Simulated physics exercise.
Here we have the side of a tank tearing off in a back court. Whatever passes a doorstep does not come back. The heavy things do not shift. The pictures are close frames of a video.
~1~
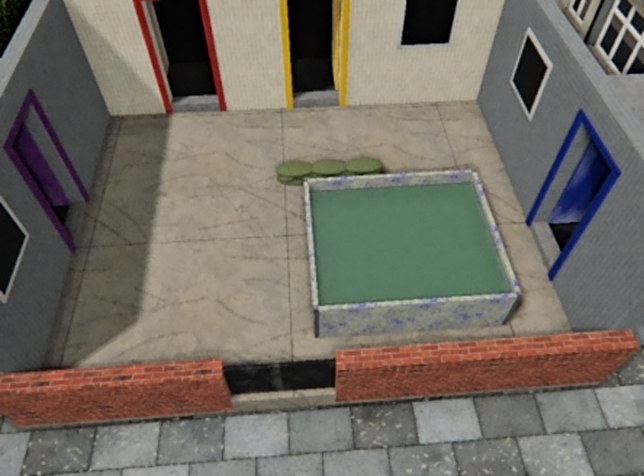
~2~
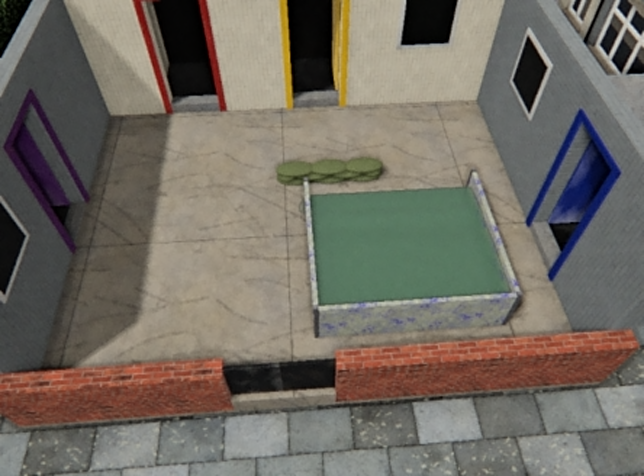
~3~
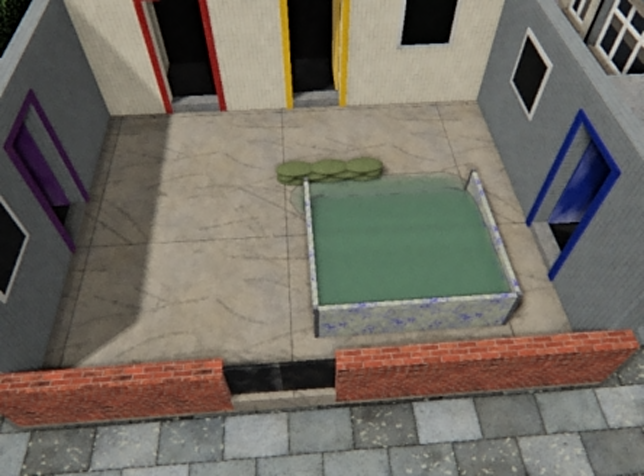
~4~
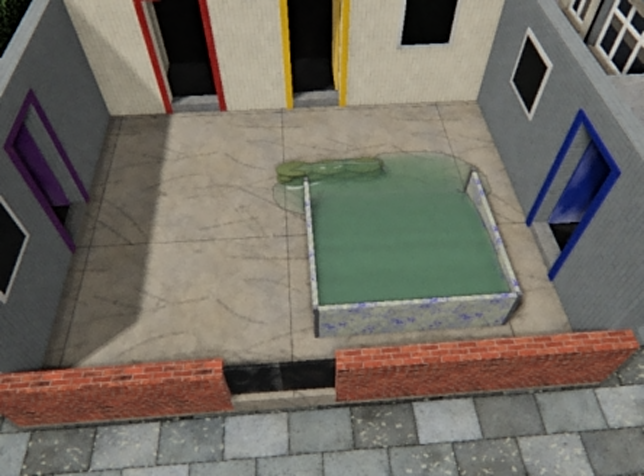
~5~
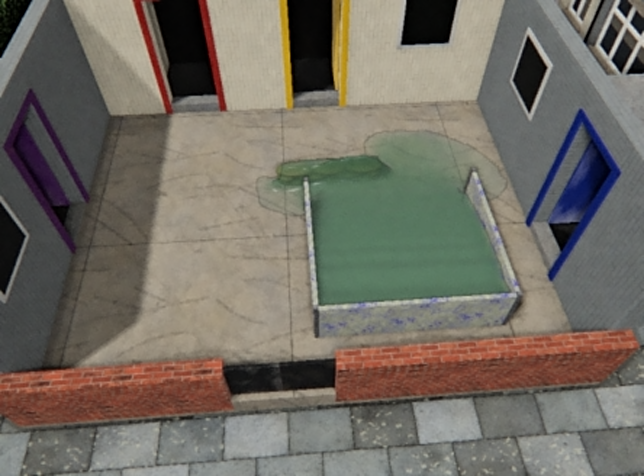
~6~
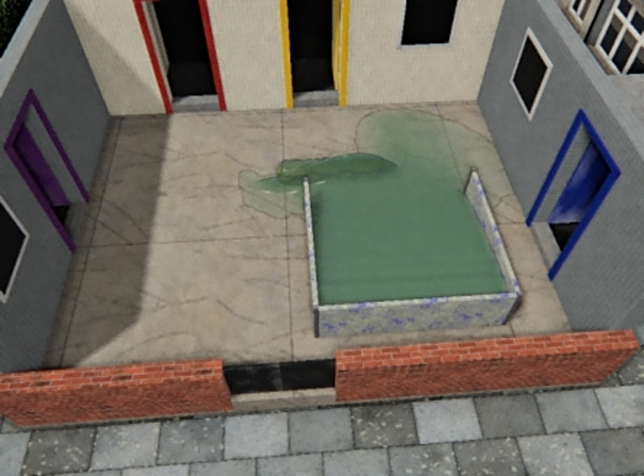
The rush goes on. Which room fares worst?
Most goes in at the purple door.
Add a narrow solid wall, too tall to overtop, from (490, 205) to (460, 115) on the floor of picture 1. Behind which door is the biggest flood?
It is the purple-painted one.
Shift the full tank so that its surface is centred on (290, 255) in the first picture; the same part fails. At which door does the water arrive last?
Last comes the purple-painted one.
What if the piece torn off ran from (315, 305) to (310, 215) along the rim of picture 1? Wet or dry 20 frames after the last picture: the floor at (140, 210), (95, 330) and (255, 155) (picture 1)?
In that order: Awash, flooded, no water.
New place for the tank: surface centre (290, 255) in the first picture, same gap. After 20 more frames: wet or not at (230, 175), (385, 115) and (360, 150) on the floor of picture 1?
One after the other: Flooded, under water, flooded.
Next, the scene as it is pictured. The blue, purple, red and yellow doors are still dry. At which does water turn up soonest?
The yellow door.
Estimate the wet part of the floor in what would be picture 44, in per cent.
Close to 90 %.
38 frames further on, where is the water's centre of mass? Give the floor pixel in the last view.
At about (325, 203).
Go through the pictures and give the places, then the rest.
In the first picture, still water in the open tank at (402, 236).
In the second picture, the front is at (303, 210), out from the gap on the open tank's far side.
In the third picture, water pours out on the open tank's far side and has run to (295, 200).
In the fourth picture, the front is at (279, 187), out from the gap on the open tank's far side.
In the fifth picture, the front is at (470, 150), out from the gap on the open tank's far side.
In the sixth picture, the front is at (419, 114), out from the gap on the open tank's far side.
A moment on, water covers 40 % of the floor; yellow door wet at the sill, nothing in, blue door not reached, red door not reached, purple door not reached.
Next, water covers 65 % of the floor; yellow door wet at the sill, nothing in, blue door not reached, red door not reached, purple door wet at the sill, nothing in.
Then, water covers 80 % of the floor; yellow door wet at the sill, nothing in, blue door wet at the sill, nothing in, red door wet at the sill, nothing in, purple door some in.
Later, water covers 90 % of the floor; yellow door wet at the sill, nothing in, blue door wet at the sill, nothing in, red door wet at the sill, nothing in, purple door a lot in.
In the end, water covers 95 % of the floor; yellow door wet at the sill, nothing in, blue door wet at the sill, nothing in, red door wet at the sill, nothing in, purple door a lot in; the purple door has let in the most.
